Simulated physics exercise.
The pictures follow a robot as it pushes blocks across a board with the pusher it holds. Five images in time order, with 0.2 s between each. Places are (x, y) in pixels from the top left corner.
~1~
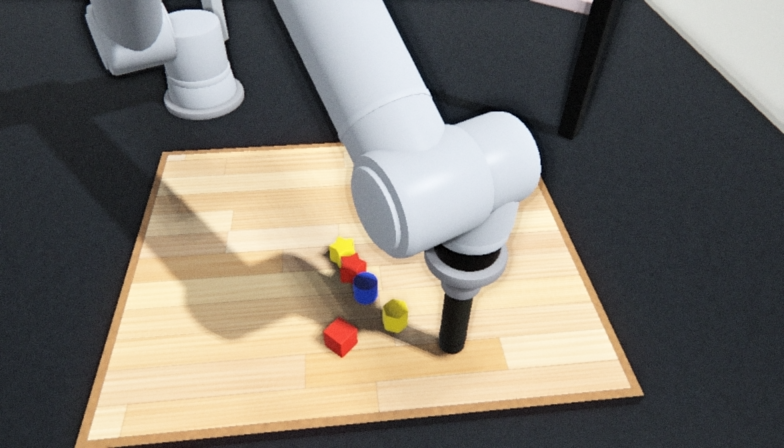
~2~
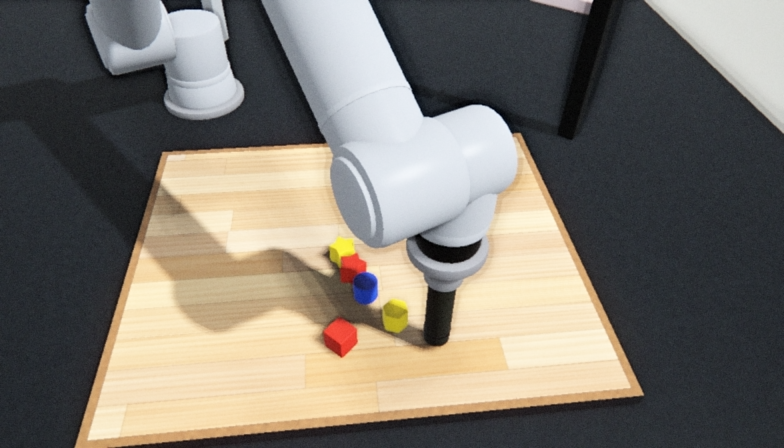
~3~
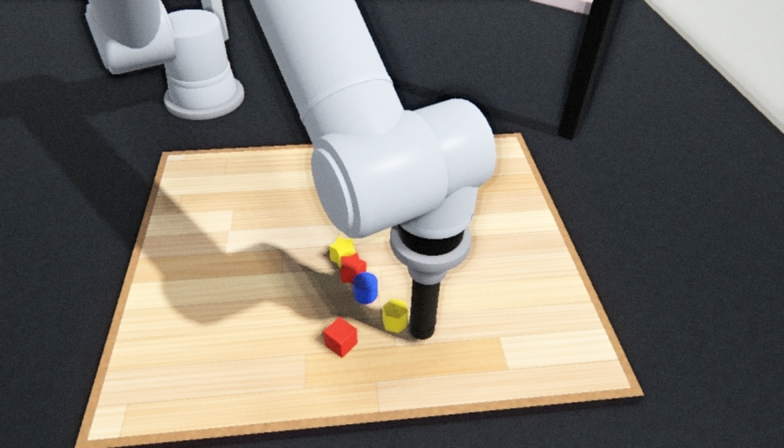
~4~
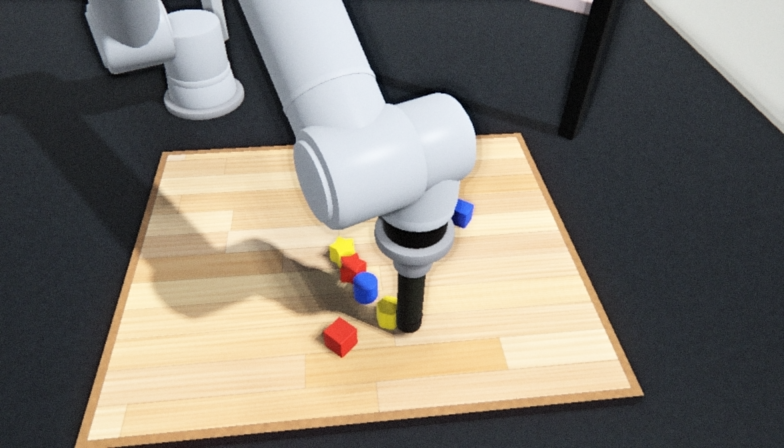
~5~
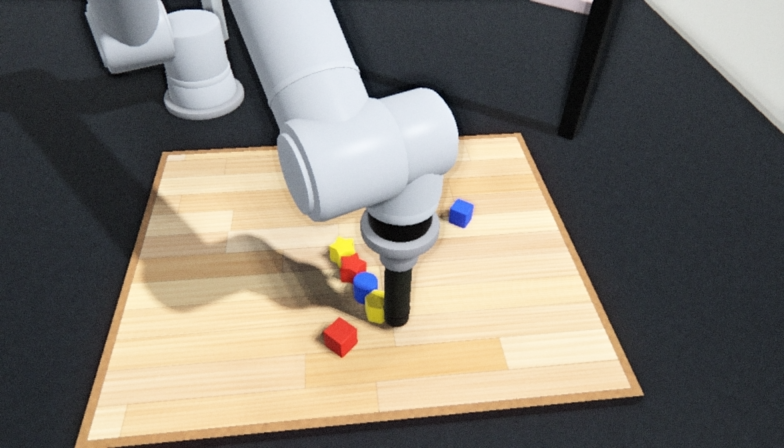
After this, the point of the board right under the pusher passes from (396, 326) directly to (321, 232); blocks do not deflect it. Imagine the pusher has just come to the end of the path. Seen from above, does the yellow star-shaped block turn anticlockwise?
Final answer: No.
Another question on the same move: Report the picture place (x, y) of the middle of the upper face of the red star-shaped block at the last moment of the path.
It should be at (302, 213) by then.
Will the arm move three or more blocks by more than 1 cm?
Going by the path, yes.
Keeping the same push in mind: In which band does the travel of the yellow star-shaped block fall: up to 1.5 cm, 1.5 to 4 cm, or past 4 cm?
Displacement: Past 4 cm.
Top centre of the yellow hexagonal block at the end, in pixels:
Close to (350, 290).
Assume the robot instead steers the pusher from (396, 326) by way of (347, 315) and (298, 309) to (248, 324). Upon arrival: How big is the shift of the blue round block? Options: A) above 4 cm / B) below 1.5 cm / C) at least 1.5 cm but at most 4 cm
I'll go with C - at least 1.5 cm but at most 4 cm.
What follows on the original path. One third of the way, pusher (368, 283); yellow star-shaped block (340, 239), turned 25° clockwise; red star-shaped block (345, 254), turned 15° clockwise; blue round block (342, 274); yellow hexagonal block (350, 292), turned 55° anticlockwise.
Two thirds of the way, pusher (343, 252); yellow star-shaped block (325, 220), turned 30° clockwise; red star-shaped block (328, 235); blue round block (335, 272); yellow hexagonal block (350, 292), turned 55° anticlockwise.
At the end, pusher (321, 224); yellow star-shaped block (307, 199), turned 110° clockwise; red star-shaped block (302, 213), turned 15° anticlockwise; blue round block (335, 272); yellow hexagonal block (350, 292), turned 55° anticlockwise.
